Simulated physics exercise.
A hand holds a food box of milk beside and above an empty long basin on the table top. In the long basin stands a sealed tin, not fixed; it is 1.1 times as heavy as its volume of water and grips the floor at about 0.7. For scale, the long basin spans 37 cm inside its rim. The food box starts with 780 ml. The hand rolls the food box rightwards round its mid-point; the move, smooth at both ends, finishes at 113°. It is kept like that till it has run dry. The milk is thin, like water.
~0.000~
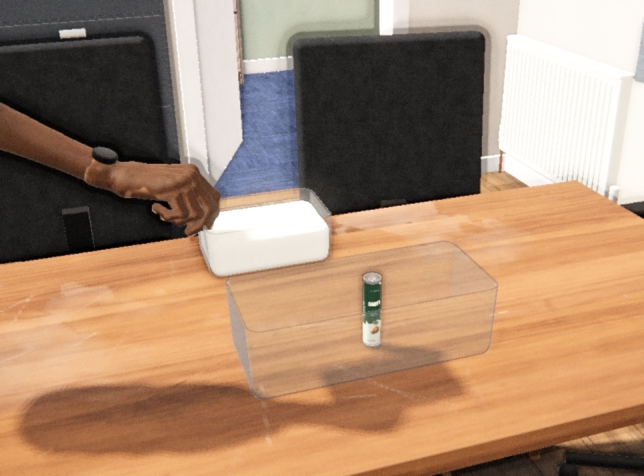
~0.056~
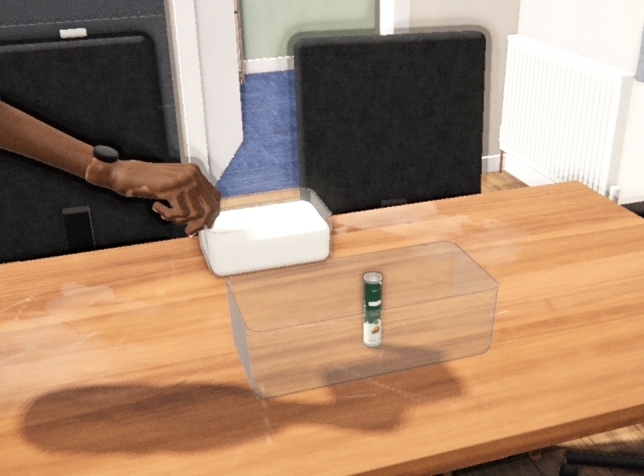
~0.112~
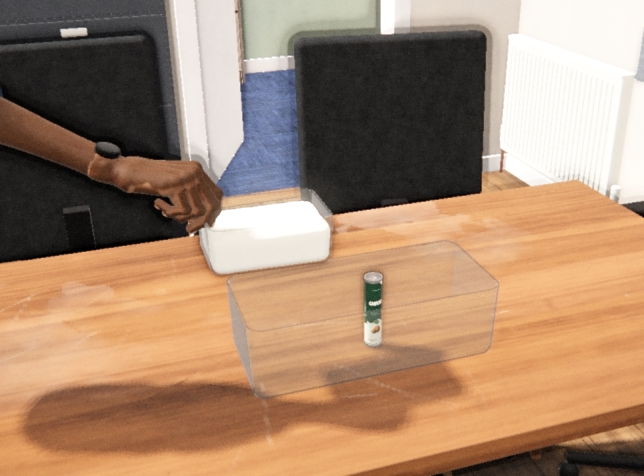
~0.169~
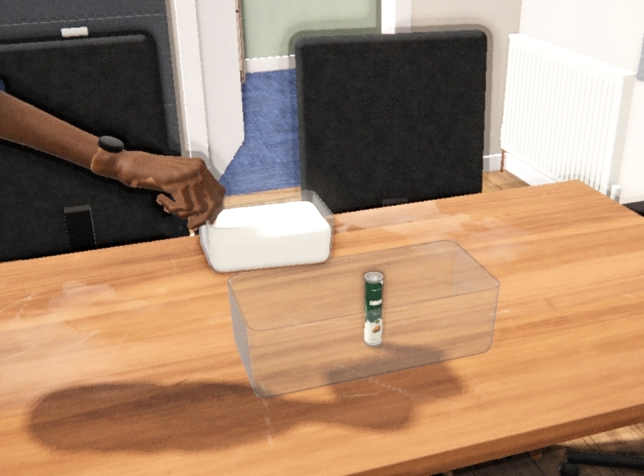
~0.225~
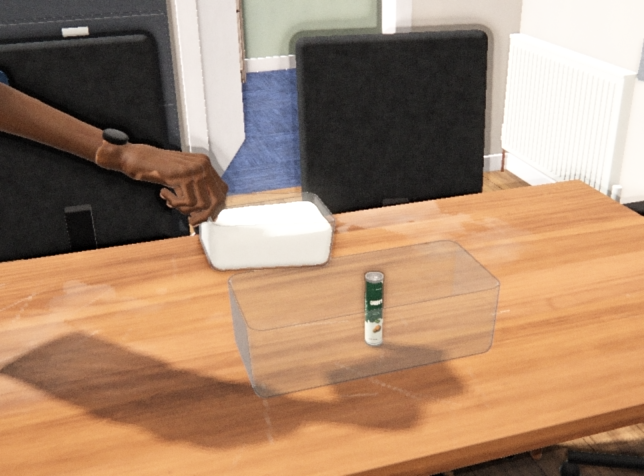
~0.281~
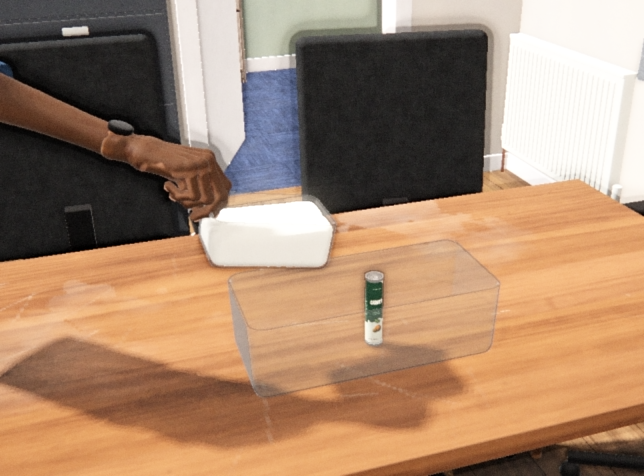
A hand held a clear food box of milk at the back of a wooden table, then slowly tilted it slightly rightwards, while a clear basin with a small green-and-white tin stayed still in front.
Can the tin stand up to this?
The tin falls.
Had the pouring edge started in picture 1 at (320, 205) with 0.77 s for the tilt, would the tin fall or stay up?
Then it topples.
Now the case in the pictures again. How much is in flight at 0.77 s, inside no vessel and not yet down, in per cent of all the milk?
About 30 per cent.
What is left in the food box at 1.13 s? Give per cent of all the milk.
Near 6 in a hundred.
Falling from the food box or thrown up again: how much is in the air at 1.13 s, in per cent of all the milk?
Some 2 per cent.
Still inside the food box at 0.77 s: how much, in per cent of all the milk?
About 38 per cent.
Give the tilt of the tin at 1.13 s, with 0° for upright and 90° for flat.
Near 50° from upright.
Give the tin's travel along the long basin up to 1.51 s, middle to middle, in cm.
Some 7 cm.
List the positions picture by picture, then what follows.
The first picture shows tilt 0°; pouring edge (320, 203); surface from (203, 229) to (318, 212); the long basin's rim runs from (236, 305) to (475, 263); the tin's top is at (372, 281).
The second picture shows tilt 0°; pouring edge (321, 203); surface from (204, 228) to (319, 212).
The third picture shows tilt 2°; pouring edge (322, 204); surface from (204, 228) to (319, 212).
The fourth picture shows tilt 4°; pouring edge (323, 206); surface from (205, 227) to (321, 213).
The fifth picture shows tilt 7°; pouring edge (325, 208); surface from (206, 226) to (321, 213).
The sixth picture shows tilt 11°; pouring edge (326, 211); surface from (206, 226) to (322, 212).
By 0.77 s the tilt is 64° and 37 per cent is still to pour; the tin stands where it began.
By 1.13 s the tilt is 102° and 6 per cent is still to pour; the tin leans 50°.
By 1.51 s the tilt is 113° and 0 per cent is still to pour; the tin lies on its side.
By 1.92 s the tilt is 113° and 0 per cent is still to pour; the tin lies on its side.
At rest the tin lies on its side.
